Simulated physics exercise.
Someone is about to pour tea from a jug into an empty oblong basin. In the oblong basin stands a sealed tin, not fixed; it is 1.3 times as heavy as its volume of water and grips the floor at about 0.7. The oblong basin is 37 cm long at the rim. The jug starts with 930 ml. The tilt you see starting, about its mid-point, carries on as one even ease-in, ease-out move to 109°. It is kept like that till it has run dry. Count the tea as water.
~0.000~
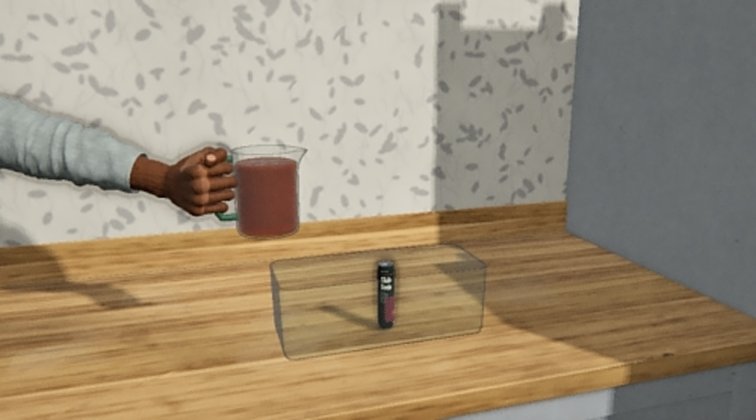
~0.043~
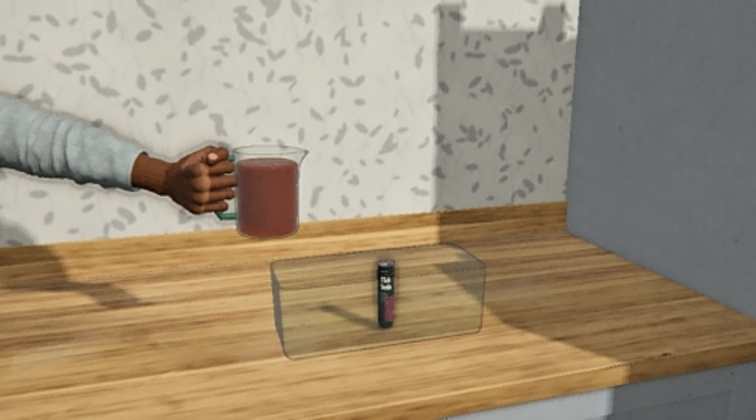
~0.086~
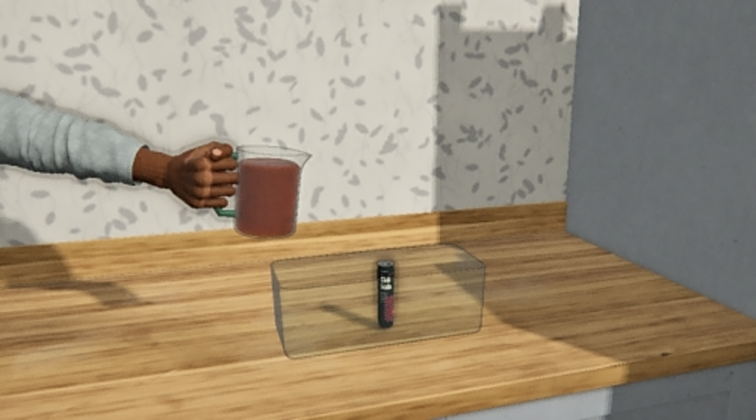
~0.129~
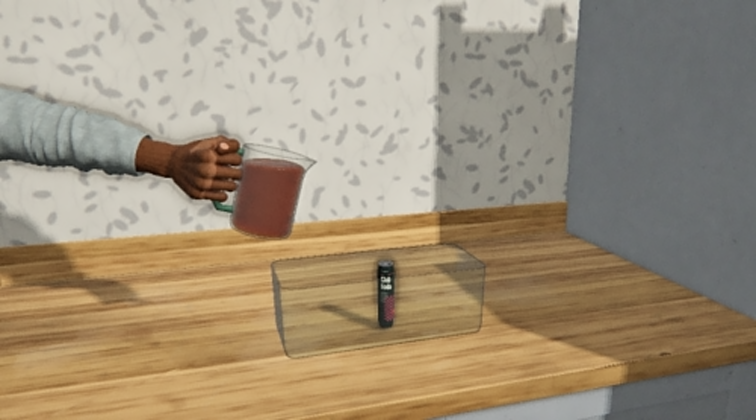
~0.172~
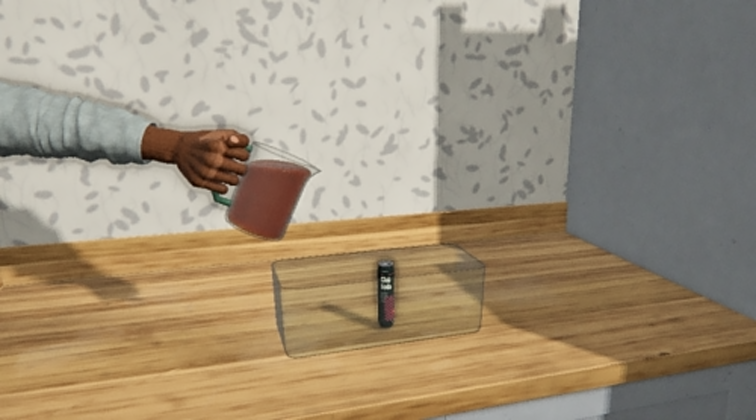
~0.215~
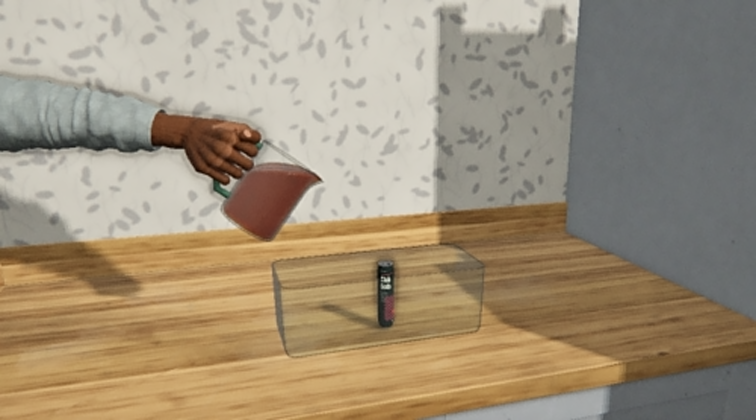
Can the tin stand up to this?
It keeps standing.
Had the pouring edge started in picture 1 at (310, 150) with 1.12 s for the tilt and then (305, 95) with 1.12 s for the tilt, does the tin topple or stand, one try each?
First it keeps standing; then it falls.
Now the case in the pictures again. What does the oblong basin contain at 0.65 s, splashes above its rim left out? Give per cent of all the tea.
Some 66 per cent.
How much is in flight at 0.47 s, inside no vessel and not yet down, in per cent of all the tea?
Some 26 per cent.
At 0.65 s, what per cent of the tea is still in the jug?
Near 16 in a hundred.
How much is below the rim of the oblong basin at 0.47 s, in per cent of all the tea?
Near 16 in a hundred.
By 0.47 s the tilt is 103° and 57 per cent is still to pour; the tin stands where it began.
By 0.65 s the tilt is 109° and 16 per cent is still to pour; the tin stands where it began.
By 0.84 s the tilt is 109° and 3 per cent is still to pour; the tin stands where it began.
By 1.05 s the tilt is 109° and 0 per cent is still to pour; the tin stands where it began.
At rest the tin stands where it began.
